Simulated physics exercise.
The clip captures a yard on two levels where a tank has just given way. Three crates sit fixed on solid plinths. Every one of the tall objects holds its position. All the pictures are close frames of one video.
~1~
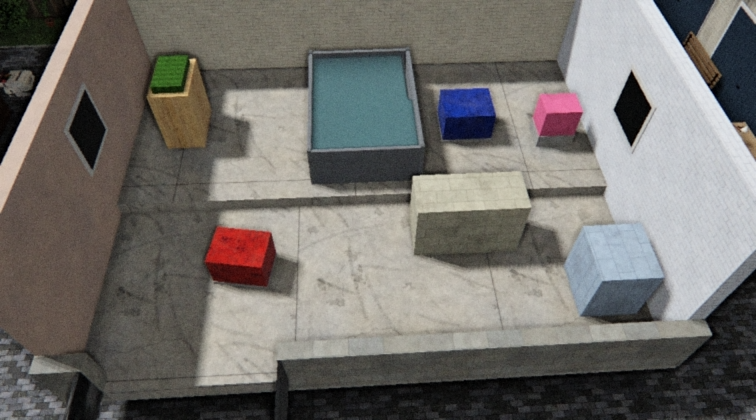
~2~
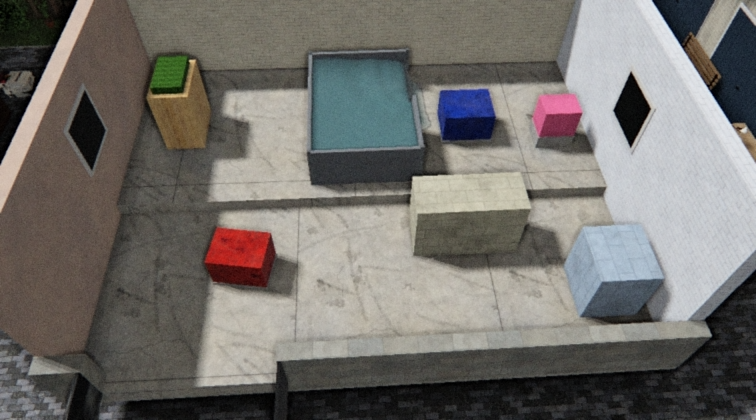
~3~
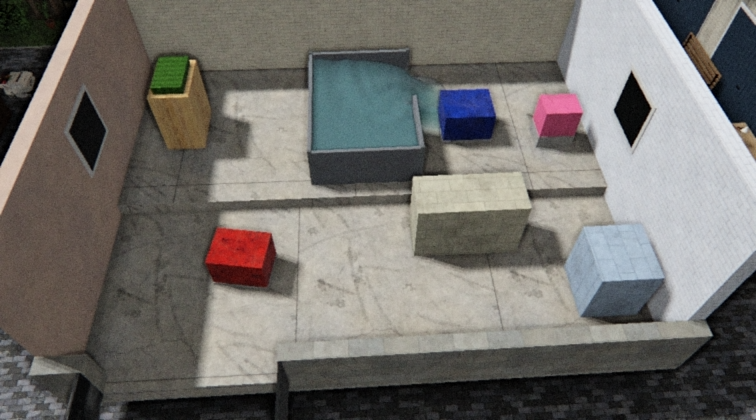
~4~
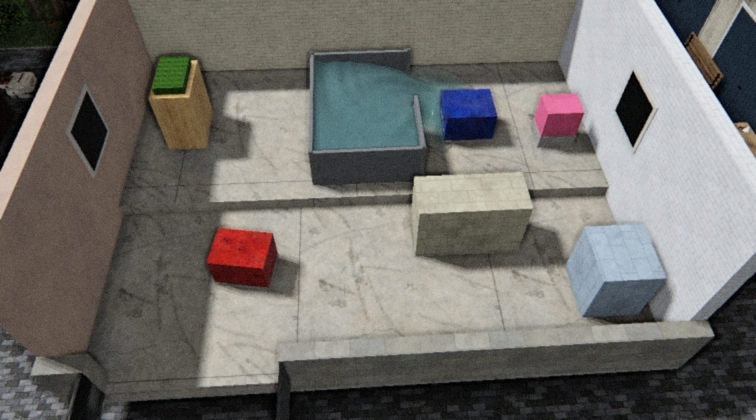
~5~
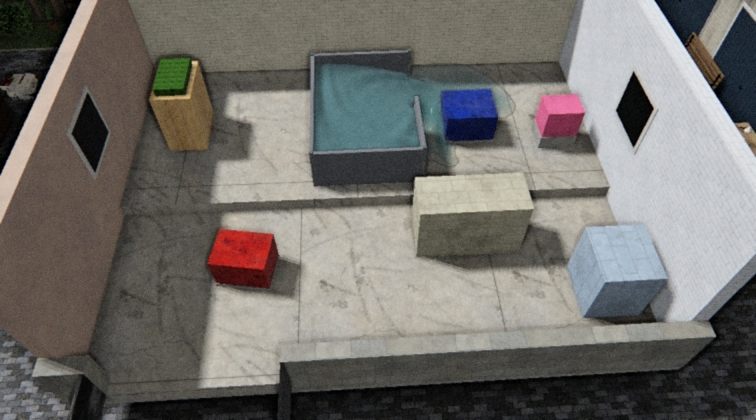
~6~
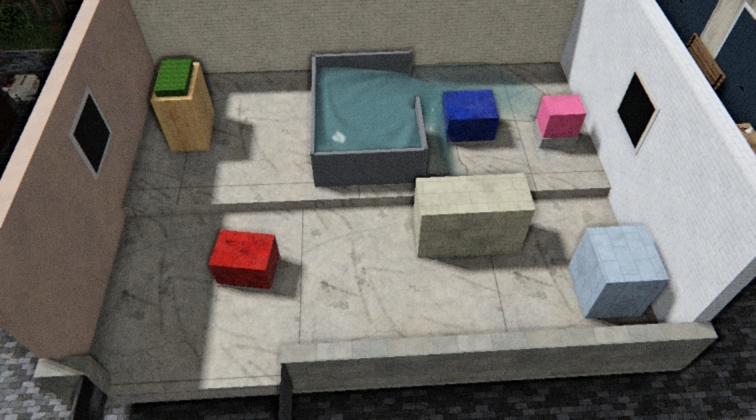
We see a walled yard on two levels with a grey tank of still water among coloured blocks; the tank's right side opens, and water pours out rightward, reaching the blue block and spreading past it near the pink one.
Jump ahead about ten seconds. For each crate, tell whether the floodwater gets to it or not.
Crate by crate: Red crate - reached; pink crate - reached; blue crate - reached.
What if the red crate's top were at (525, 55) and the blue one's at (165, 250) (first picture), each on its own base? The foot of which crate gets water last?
The blue crate.
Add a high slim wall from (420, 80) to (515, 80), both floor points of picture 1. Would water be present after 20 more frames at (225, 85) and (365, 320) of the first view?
Reached, untouched.
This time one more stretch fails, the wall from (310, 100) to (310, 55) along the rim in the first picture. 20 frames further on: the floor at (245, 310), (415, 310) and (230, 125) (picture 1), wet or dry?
Spot one spared, spot two spared, spot three inundated.
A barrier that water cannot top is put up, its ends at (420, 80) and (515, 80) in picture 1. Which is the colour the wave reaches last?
It's the crate marked red.
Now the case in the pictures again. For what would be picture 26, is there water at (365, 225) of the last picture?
That spot: Submerged.
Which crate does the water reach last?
Looks like the red one to me.
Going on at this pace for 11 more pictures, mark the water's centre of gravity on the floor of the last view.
Near (435, 116).
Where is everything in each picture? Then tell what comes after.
In the first picture, still water in the open tank at (363, 100).
In the second picture, the front is at (421, 129), out from the gap at (408, 97).
In the third picture, water pours out at (408, 97) and has run to (429, 80).
In the fourth picture, the front is at a hidden place, out from the gap at (409, 98).
In the fifth picture, water pours out at (410, 98) and has run to (511, 106).
In the sixth picture, the front is at (542, 96), out from the gap at (411, 99).
A moment on, water covers 15 % of the floor; the red crate not reached, the pink crate water round its plinth, the blue crate water round its plinth.
Next, water covers 25 % of the floor; the red crate not reached, the pink crate water round its plinth, the blue crate water round its plinth.
Then, water covers 35 % of the floor; the red crate not reached, the pink crate water round its plinth, the blue crate water round its plinth.
Later, water covers 60 % of the floor; the red crate water round its plinth, the pink crate water round its plinth, the blue crate water round its plinth.
In the end, water covers 90 % of the floor; the red crate was topped, the pink crate was topped, the blue crate was topped.
